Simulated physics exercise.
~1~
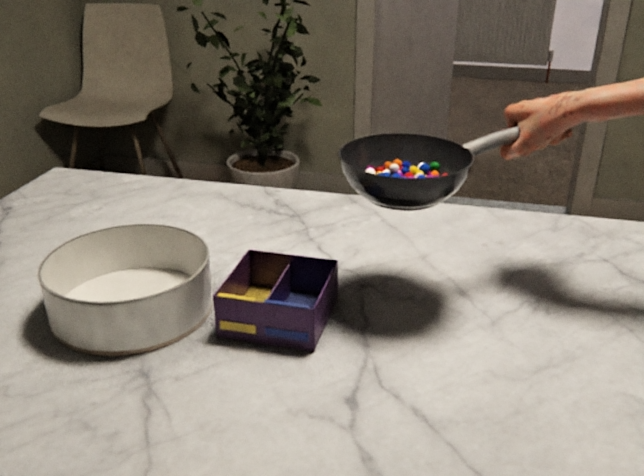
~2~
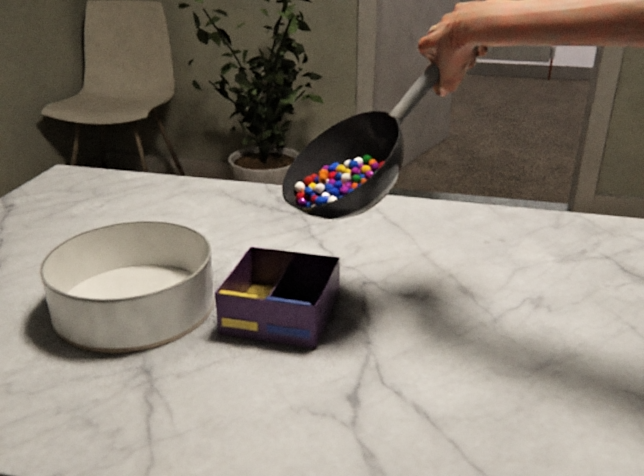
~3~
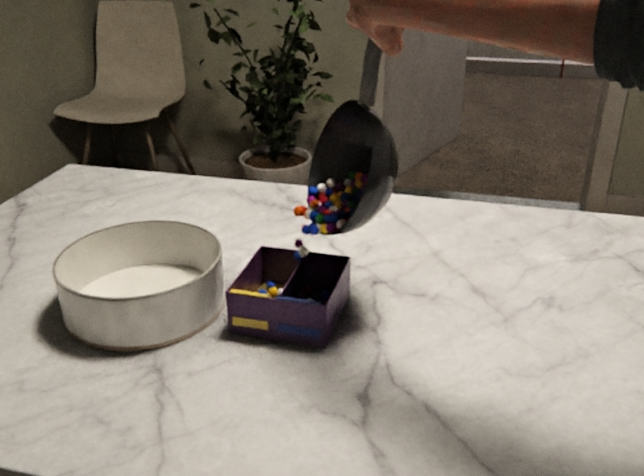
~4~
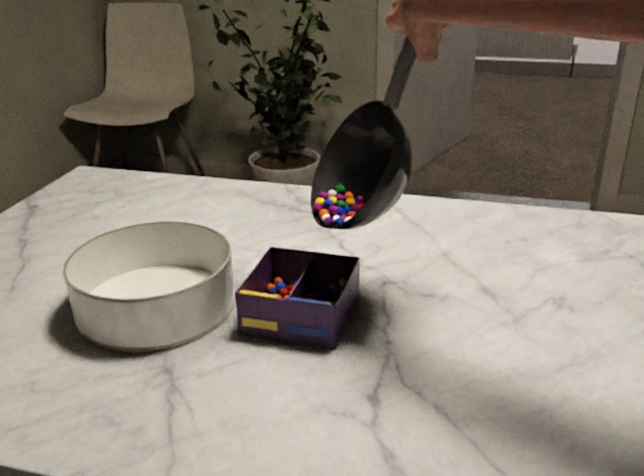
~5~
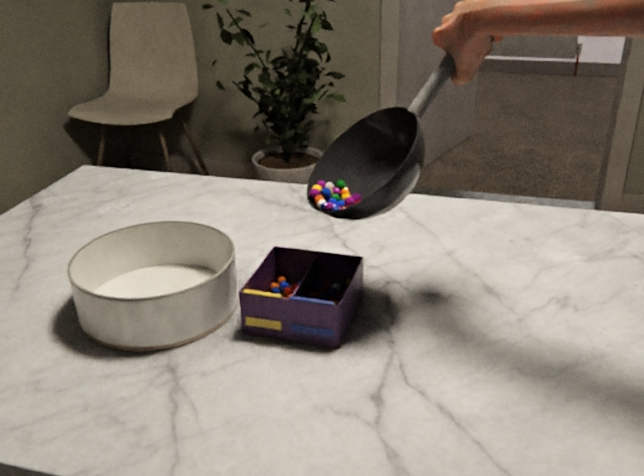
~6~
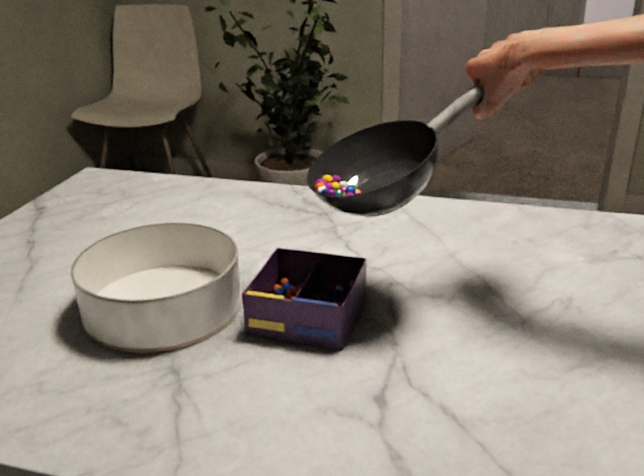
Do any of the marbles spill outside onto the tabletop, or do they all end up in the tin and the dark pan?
They all end up in the tin and the pan, with none on the tabletop. Both sections of the tin receive a good share, a fair number remain in the pan, and the white pot gets none.
In a dim room with a chair and a leafy plant at the back, a pale marble table is viewed from slightly above. A round white pot stands on the left, beside a purple tin split into a yellow section and a blue one. From the right, a hand holds a dark, long-handled pan of colourful marbles, brings it left and tips it steeply above the tin. Marbles drop into both sections as the view pans slightly left. The hand then eases the pan back towards level, with some marbles still inside and the white pot empty.
